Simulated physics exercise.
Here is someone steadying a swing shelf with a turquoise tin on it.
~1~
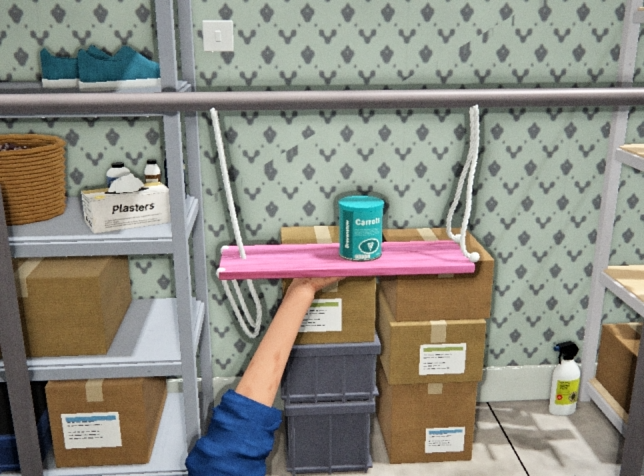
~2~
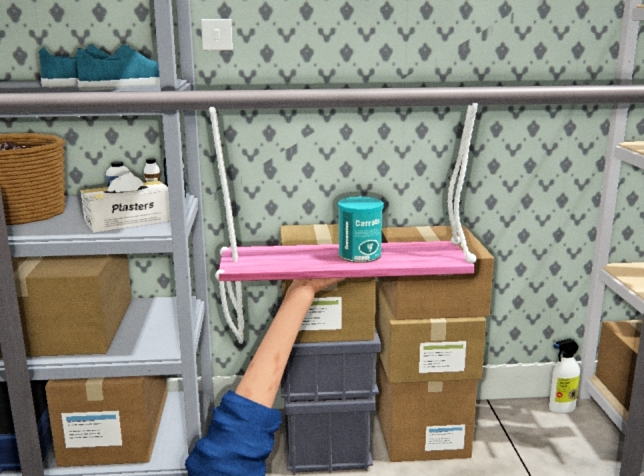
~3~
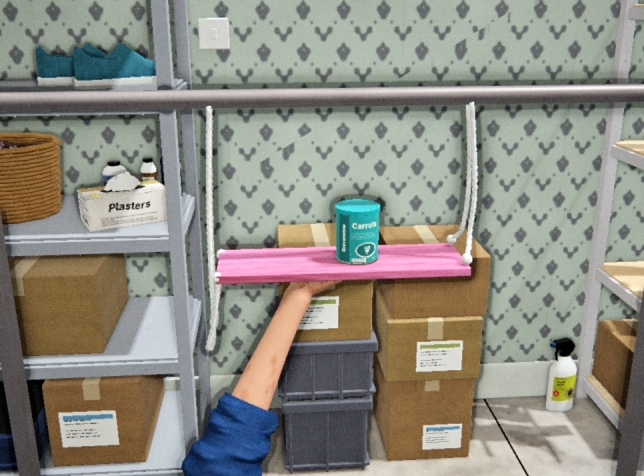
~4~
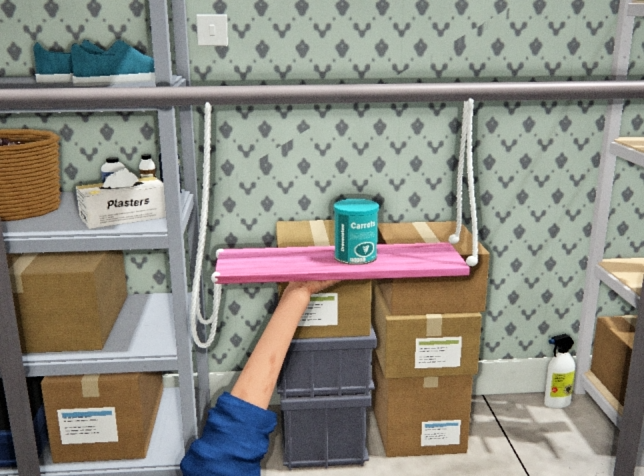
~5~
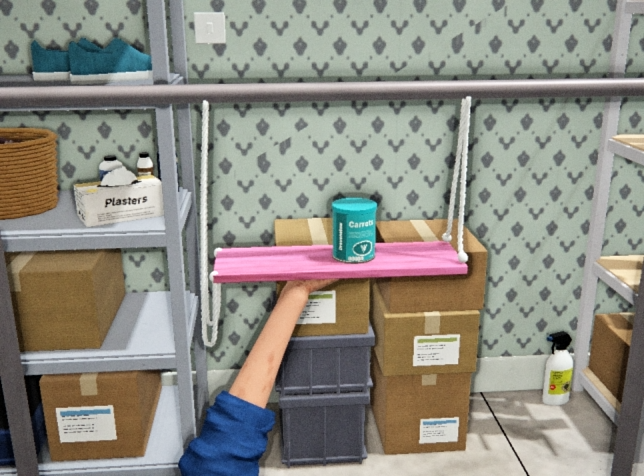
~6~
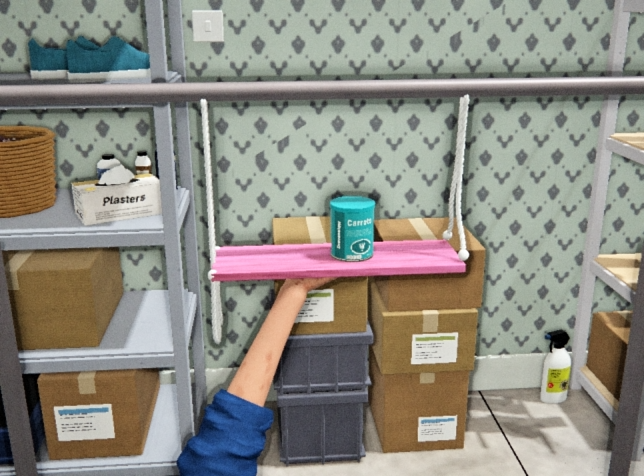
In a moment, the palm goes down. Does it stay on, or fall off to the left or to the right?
Leaves by the left.
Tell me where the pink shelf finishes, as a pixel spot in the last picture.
About (392, 330).
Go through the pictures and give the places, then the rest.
In the first frame, turquoise tin (361, 228); pink shelf (348, 272).
In the second frame, turquoise tin (360, 230).
In the third frame, turquoise tin (357, 232).
In the fourth frame, turquoise tin (356, 232); pink shelf (344, 276).
In the fifth frame, turquoise tin (354, 231).
In the sixth frame, turquoise tin (352, 229); pink shelf (340, 273); left cords slack, hanging in a loop; right cords almost straight.
Then, 0.78 s after the last picture, board tipped 34° down to the left; tin on the floor.
Then, 1.38 s after the last picture, board tipped 41° down to the left; tin on the floor.
At rest, board tipped 40° down to the left; tin on the floor. The turquoise tin falls from the left end.
